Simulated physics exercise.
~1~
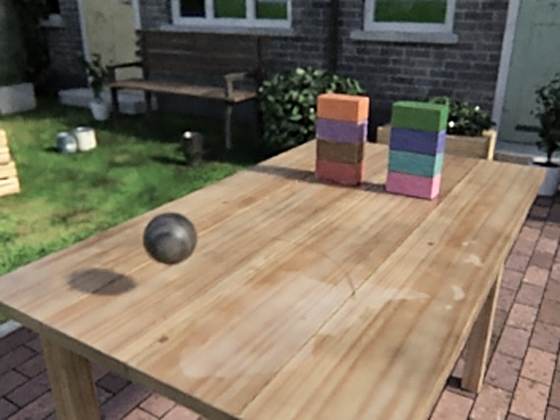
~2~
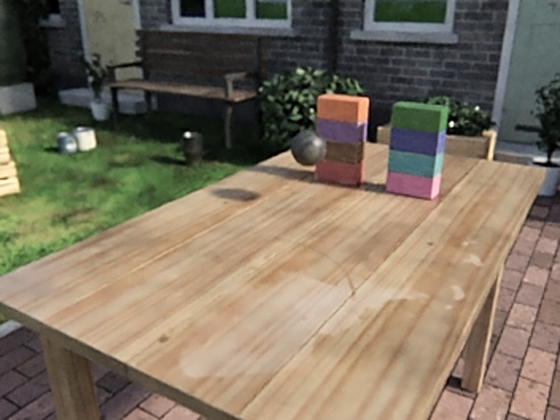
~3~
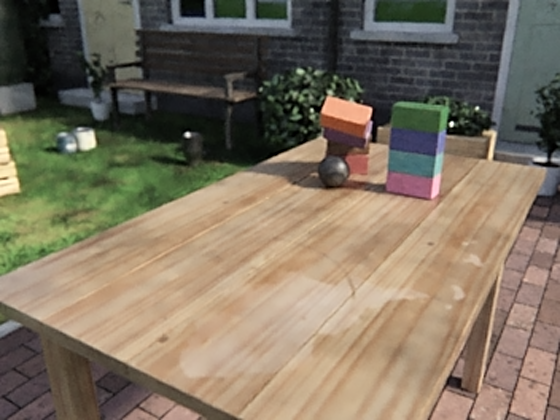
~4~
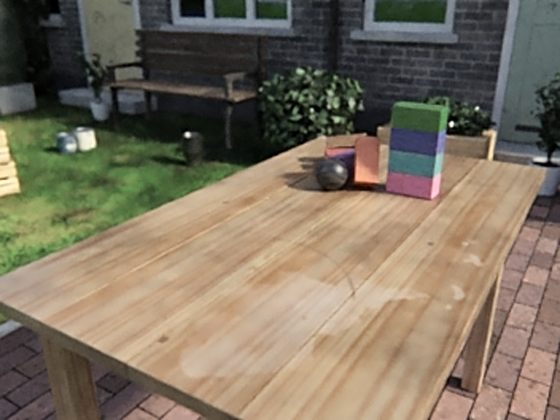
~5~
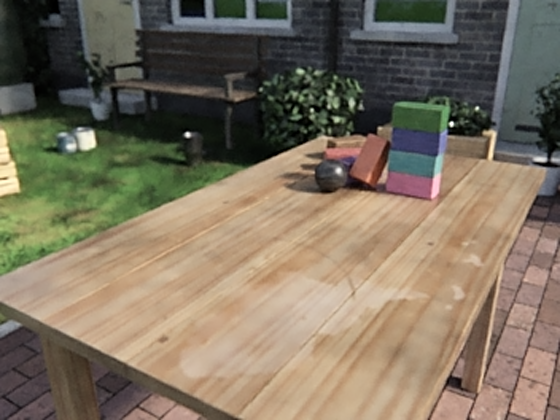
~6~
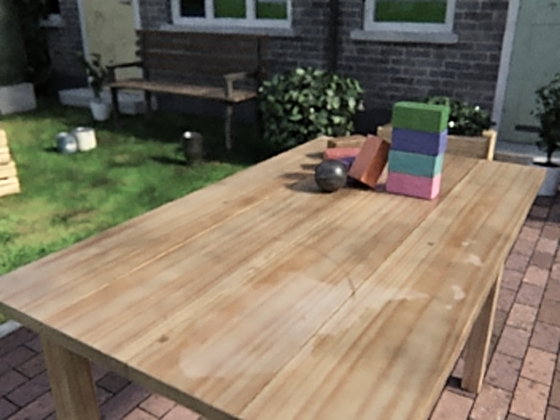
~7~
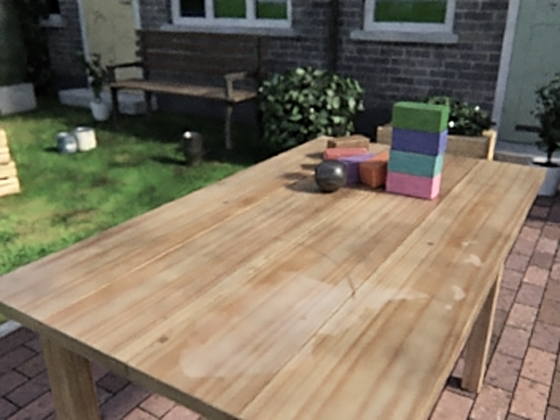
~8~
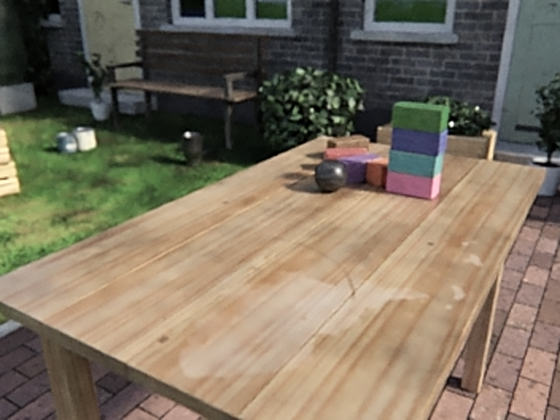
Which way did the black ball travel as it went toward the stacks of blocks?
The black ball traveled to the right, heading across the table toward the stacks.
